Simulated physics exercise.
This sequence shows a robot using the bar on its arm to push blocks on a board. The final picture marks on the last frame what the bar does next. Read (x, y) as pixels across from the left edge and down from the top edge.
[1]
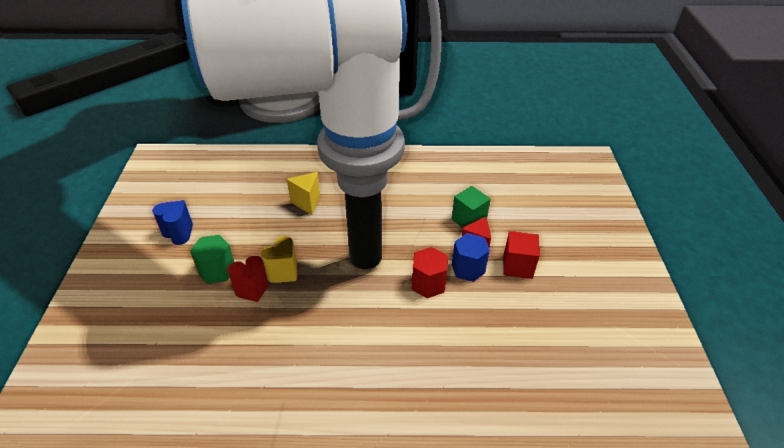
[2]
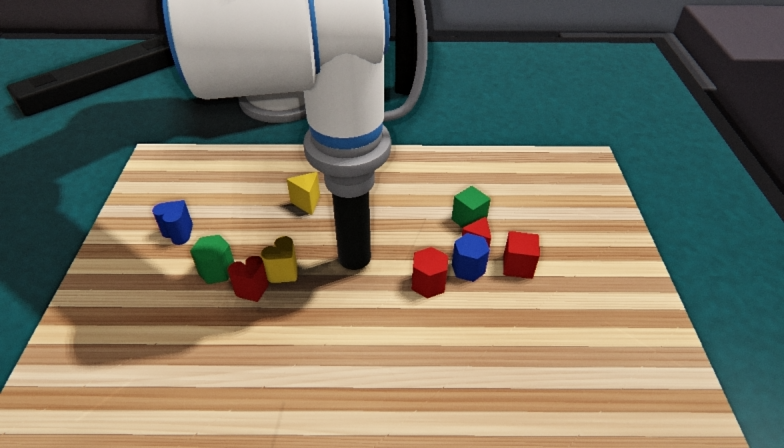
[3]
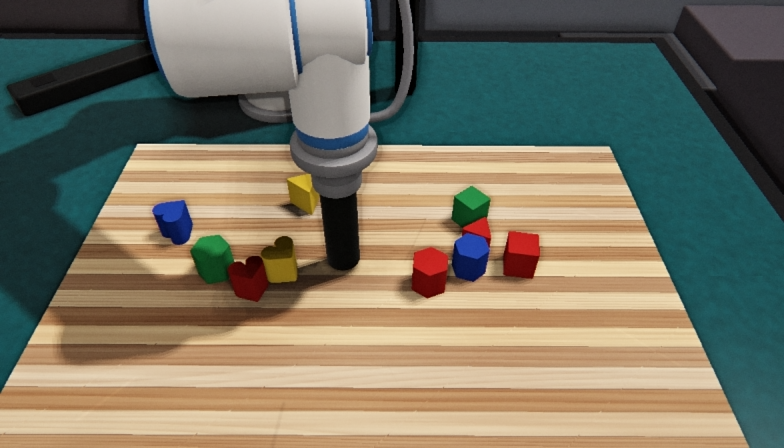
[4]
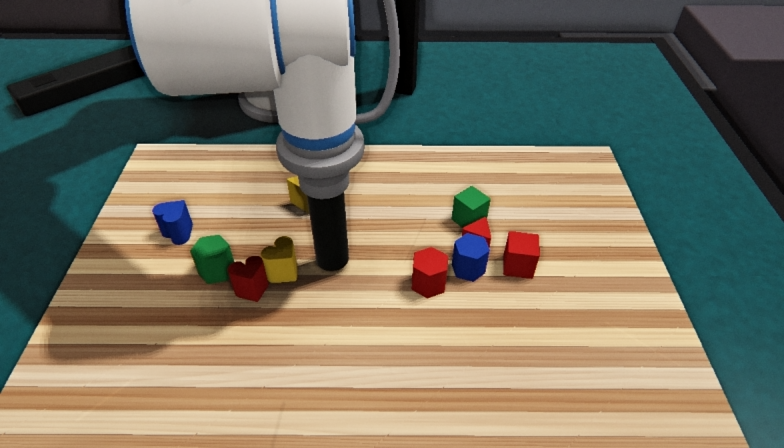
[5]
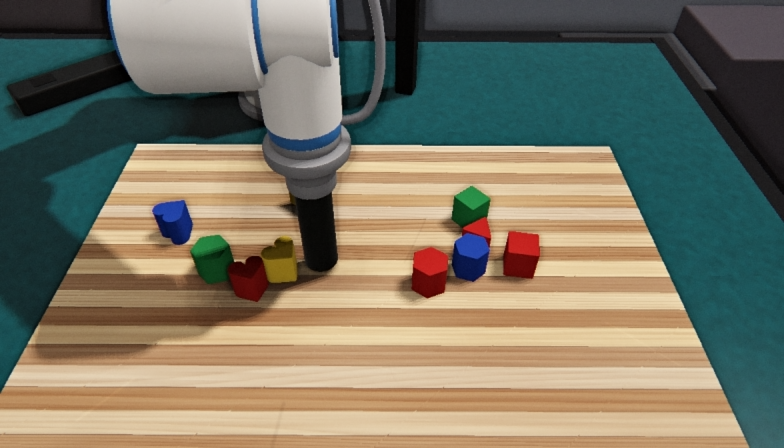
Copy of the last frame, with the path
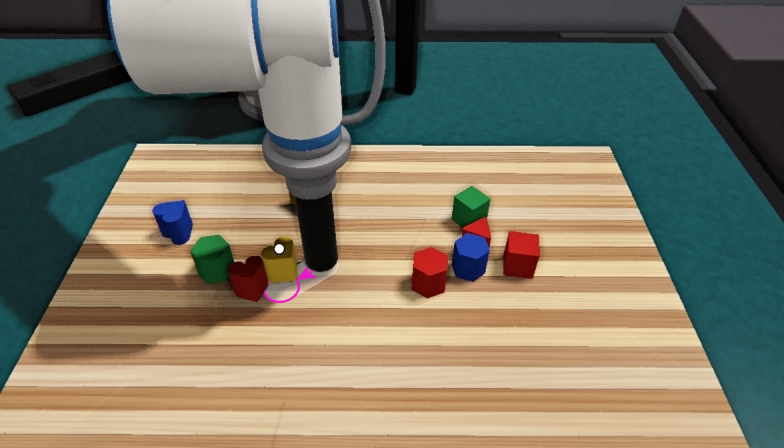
White robot arm with a black bar sliding slowly left across a striped wooden board, the colored blocks around it staying still.
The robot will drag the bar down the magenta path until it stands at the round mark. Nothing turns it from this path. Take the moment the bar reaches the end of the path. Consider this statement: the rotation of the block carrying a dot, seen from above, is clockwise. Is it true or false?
That is true.
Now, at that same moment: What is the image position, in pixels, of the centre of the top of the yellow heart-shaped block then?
The middle of its upper face should be somewhere near (254, 251).
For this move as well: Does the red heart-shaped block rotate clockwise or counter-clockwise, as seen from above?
I'd predict that, seen from above, the red heart-shaped block rotates counter-clockwise.
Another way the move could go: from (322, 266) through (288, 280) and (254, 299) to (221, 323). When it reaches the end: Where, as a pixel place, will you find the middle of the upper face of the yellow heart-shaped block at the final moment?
The centre of its top face lies at (240, 252).
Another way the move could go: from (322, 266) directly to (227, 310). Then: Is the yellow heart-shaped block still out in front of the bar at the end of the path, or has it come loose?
It escapes to one side.
The line goes from (322, 266) to (282, 288); the dot is on the yellow heart-shaped block.
The first path, step by step. Halfway along, bar (301, 271); red heart-shaped block (239, 269), turned 30° anticlockwise; yellow heart-shaped block (267, 251), turned 25° clockwise.
At the end, bar (280, 282); green six-sided block unmoved; red heart-shaped block (234, 270), turned 55° anticlockwise; yellow heart-shaped block (254, 251), turned 45° clockwise.
